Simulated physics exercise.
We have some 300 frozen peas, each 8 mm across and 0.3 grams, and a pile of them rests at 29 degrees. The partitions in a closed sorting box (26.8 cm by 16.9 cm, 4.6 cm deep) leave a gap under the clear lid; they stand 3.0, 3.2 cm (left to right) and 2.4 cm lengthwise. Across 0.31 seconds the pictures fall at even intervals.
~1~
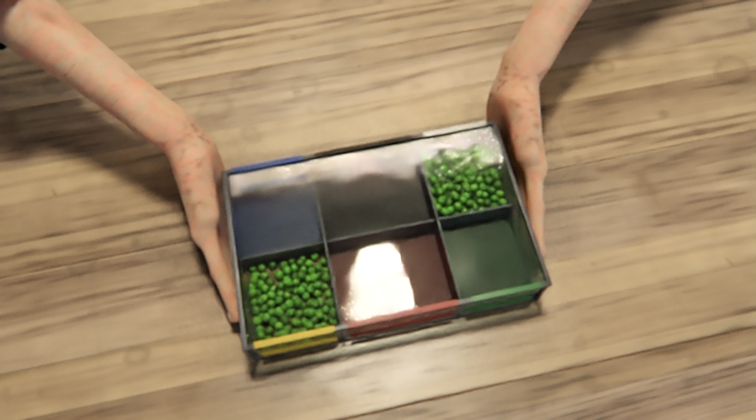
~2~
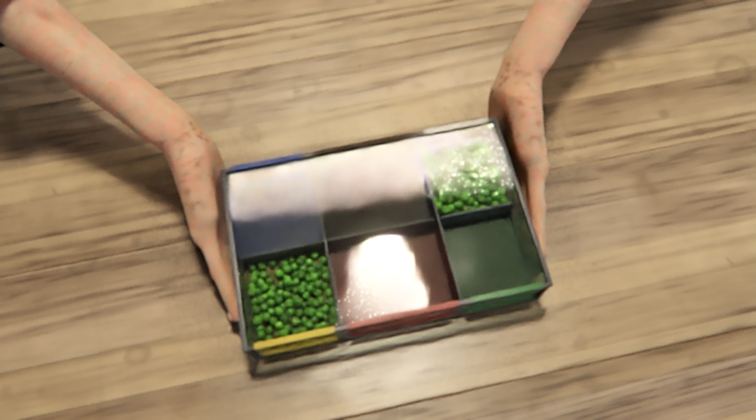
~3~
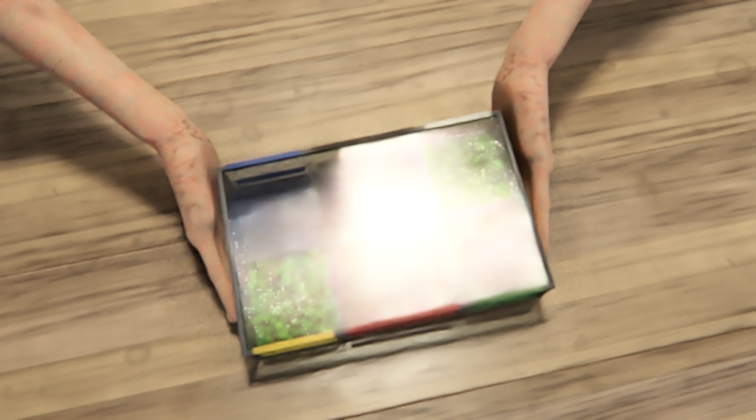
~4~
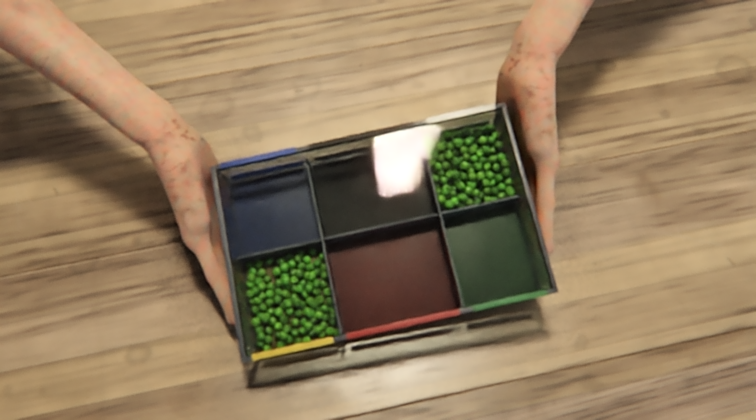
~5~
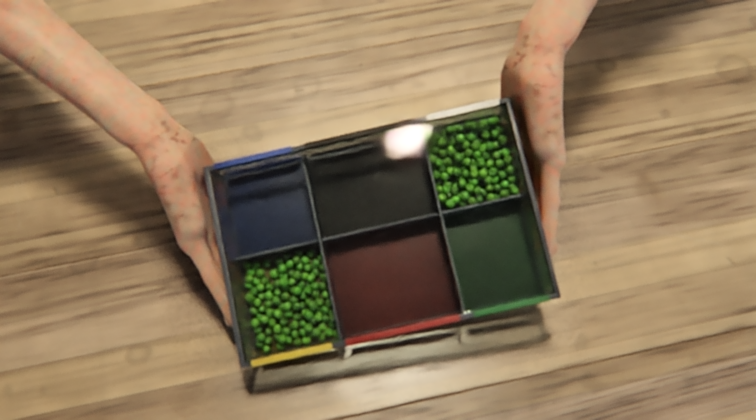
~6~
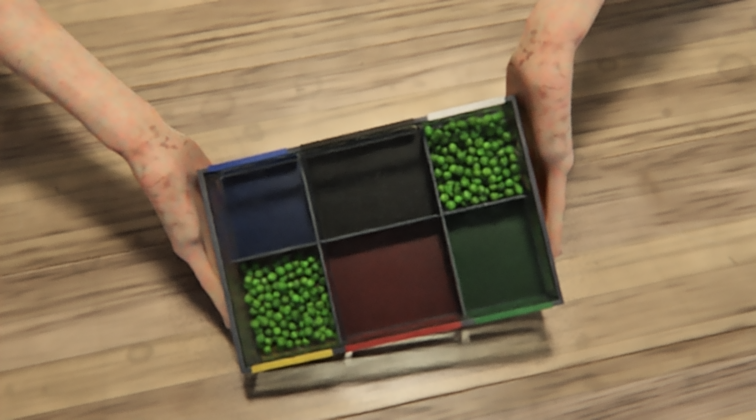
In the video, two hands hold a clear-lidded sorting box with green peas in its yellow and white compartments, gradually tilting it above a wooden surface as a bright reflection sweeps across the lid and the peas stay in their compartments.
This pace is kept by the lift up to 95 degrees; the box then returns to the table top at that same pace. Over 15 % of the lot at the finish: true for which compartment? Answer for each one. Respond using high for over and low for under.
Red high, blue low, green high, yellow high, white low, black low.
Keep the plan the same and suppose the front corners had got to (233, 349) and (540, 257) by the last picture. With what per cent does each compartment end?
Red 5, blue 15, green 0, yellow 45, white 35, black 5.
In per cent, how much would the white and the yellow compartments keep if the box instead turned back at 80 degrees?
You'd find white with 15 % and yellow with 40 %.
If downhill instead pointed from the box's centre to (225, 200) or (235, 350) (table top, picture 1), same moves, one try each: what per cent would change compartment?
First try: About 20 percent; second try: About 40 percent.
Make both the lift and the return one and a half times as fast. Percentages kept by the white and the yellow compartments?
In that case white would keep 5 % and yellow would keep 40 %.
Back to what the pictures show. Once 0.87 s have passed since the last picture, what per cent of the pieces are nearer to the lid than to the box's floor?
Around 70 in a hundred, give or take.
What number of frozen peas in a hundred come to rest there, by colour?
The red one ends with 30, blue 0, green 30, yellow 40, white 5 and black 0 per cent.
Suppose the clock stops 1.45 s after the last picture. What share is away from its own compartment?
Approx. 60 in a hundred.
Then, 0.87 s after the last picture, tilt 94 degrees; red 15 %, green 25 %, yellow 40 %, white 20 %.
Then, 1.45 s after the last picture, tilt 40 degrees; red 30 %, green 25 %, yellow 40 %, white 5 %.
Then, 2.08 s after the last picture, tilt 0 degrees; red 30 %, green 25 %, yellow 40 %, white 5 %.
In the end, red 30 %, blue 0 %, green 30 %, yellow 40 %, white 5 %, black 0 %.
